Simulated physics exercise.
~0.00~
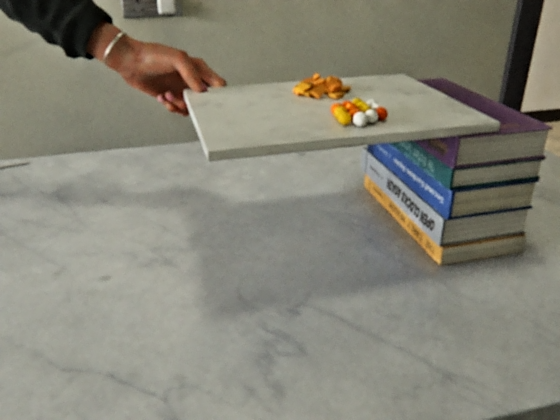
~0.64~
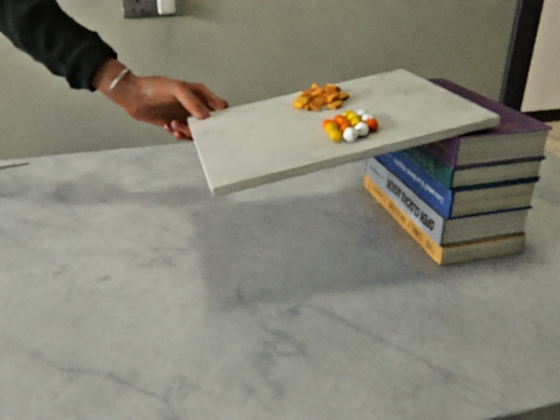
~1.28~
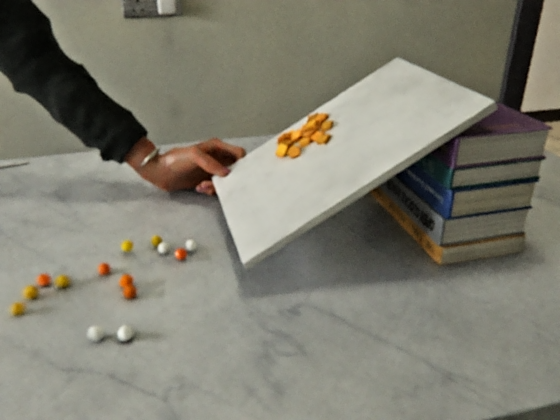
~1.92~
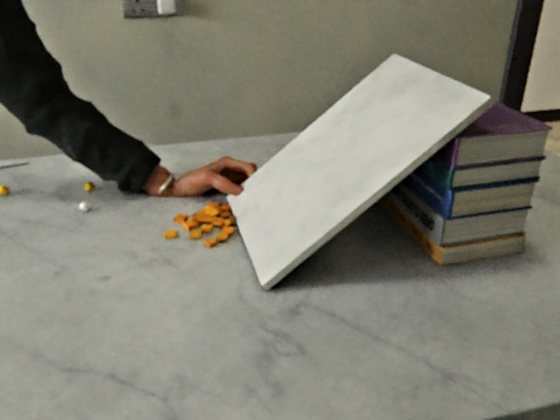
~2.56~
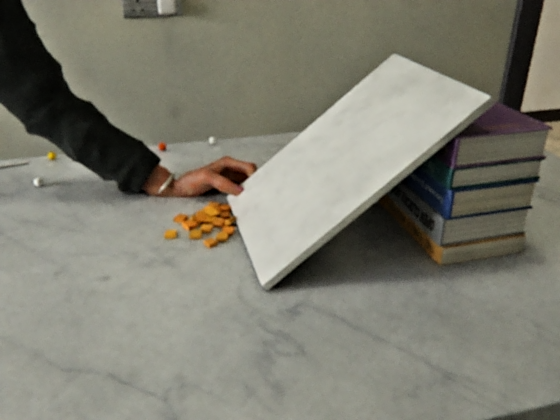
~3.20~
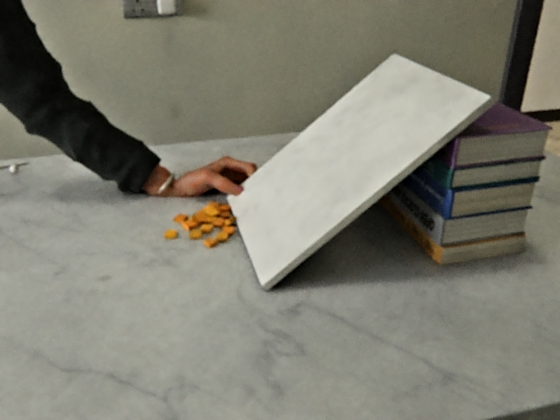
At the start, a hand holds the left end of a pale board whose right end rests on stacked books, with round, colourful candies in front and flat orange pieces behind. The hand lowers its end, and the board tilts down to the left. The round candies roll off and scatter leftward over the grey marble counter while the orange pieces still cling to the slope. Once the edge reaches the counter, the orange pieces slide down into a loose heap beside the hand. The candies keep rolling until nearly all have left view, while the heap stays at the board's foot.
